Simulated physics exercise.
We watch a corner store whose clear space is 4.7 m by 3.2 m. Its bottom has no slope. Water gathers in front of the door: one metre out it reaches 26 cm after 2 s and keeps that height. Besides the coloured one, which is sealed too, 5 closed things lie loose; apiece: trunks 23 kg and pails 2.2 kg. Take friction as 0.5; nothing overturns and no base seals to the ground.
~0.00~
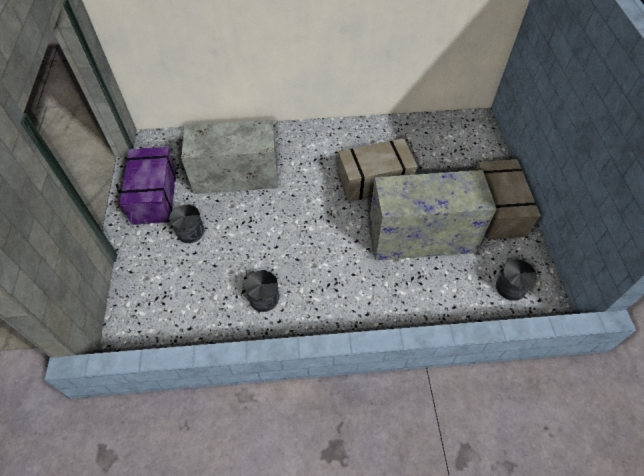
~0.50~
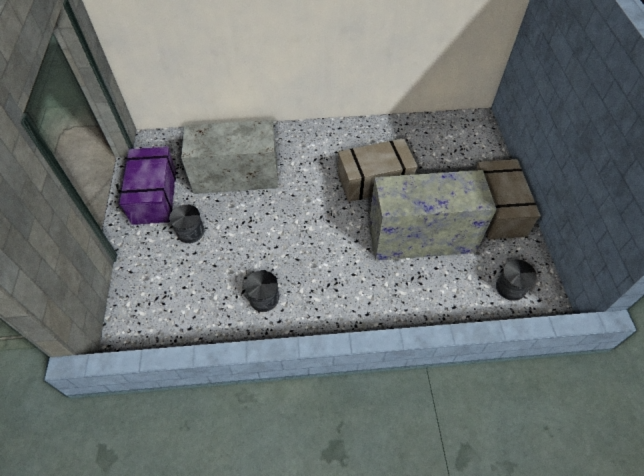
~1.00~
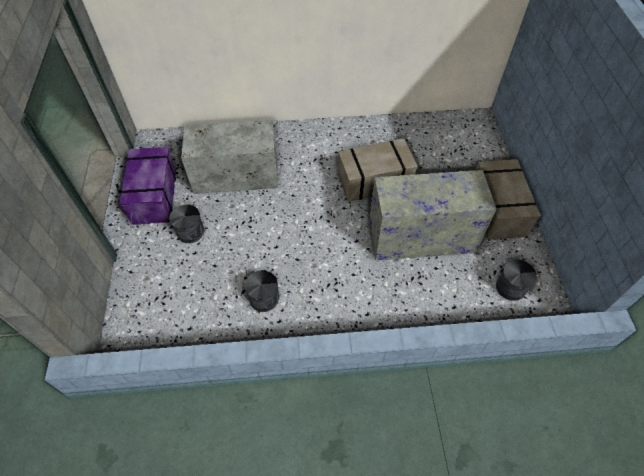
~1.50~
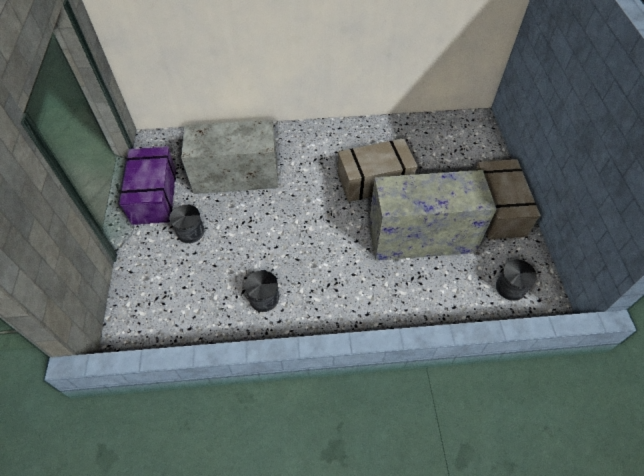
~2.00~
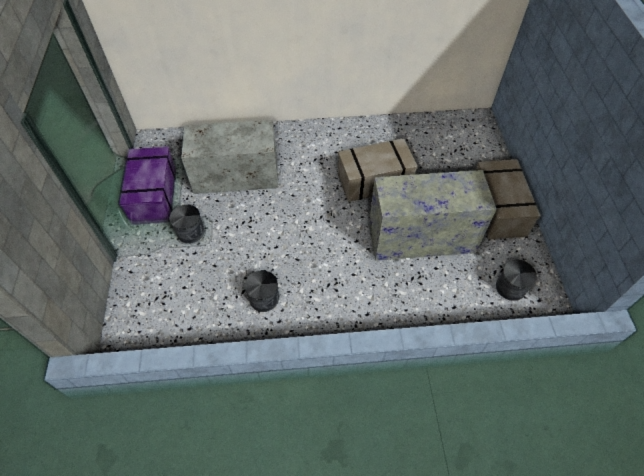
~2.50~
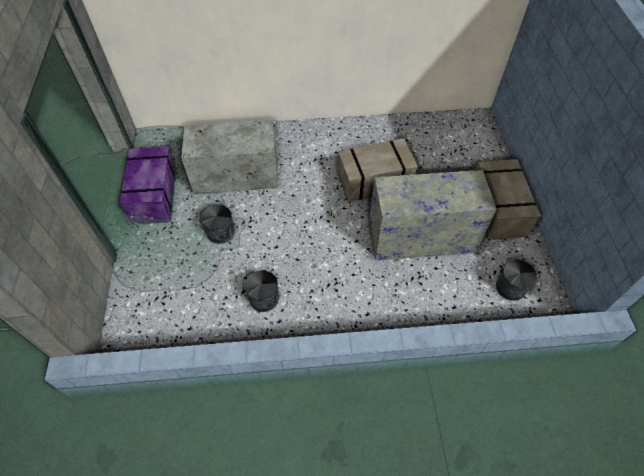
Walled corner store with green water spreading outside, then seeping through the left doorway around a purple trunk, one dark pail shifting right.
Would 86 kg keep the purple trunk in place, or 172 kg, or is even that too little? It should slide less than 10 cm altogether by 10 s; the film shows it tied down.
For it, only the higher weight holds it.
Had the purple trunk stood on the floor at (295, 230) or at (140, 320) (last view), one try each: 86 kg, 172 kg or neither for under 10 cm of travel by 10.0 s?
In turn: The smaller is enough; either load holds.
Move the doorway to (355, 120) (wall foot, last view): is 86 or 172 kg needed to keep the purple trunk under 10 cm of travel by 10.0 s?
Then the smaller load will do.
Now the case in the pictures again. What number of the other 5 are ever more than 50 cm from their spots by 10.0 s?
5 of them.
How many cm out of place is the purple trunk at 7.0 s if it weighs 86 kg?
Roughly 20 cm.
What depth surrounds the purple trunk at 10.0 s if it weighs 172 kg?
About 11 cm.
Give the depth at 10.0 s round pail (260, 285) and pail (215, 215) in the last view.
Roughly 14 and 10 cm.
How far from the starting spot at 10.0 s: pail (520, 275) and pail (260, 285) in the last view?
In turn: 50 cm, 250 cm.
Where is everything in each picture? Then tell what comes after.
In the first picture, the purple trunk at (145, 174), on the bottom; water covers 0.0 m2; 0 of 6 have shifted.
In the second picture, the purple trunk at (145, 174), on the bottom; 0.0 m2 under water; 0 of 6 have shifted.
In the third picture, the purple trunk at (145, 174) rests on the ground; water covers 0.0 m2; 0 of 6 have shifted.
In the fourth picture, the purple trunk at (145, 174), on the bottom; 0.1 m2 under water; 0 of 6 have shifted.
In the fifth picture, the purple trunk at (145, 174) rests on the ground; 0.5 m2 under water; 0 of 6 have shifted.
In the sixth picture, the purple trunk at (145, 174) rests on the ground; 1.8 m2 under water; 1 of 6 have shifted.
After 3.5 s the purple trunk would be 22 cm from its start with 86 kg and 0 cm from its start with 172 kg; 11 cm of water round it then.
After 4.5 s the purple trunk would be 22 cm from its start with 86 kg and 0 cm from its start with 172 kg; 9 cm of water round it then.
After 7.0 s the purple trunk would be 22 cm from its start with 86 kg and 0 cm from its start with 172 kg; 10 cm of water round it then.
After 10.0 s the purple trunk would be 22 cm from its start with 86 kg and 0 cm from its start with 172 kg; 11 cm of water round it then.
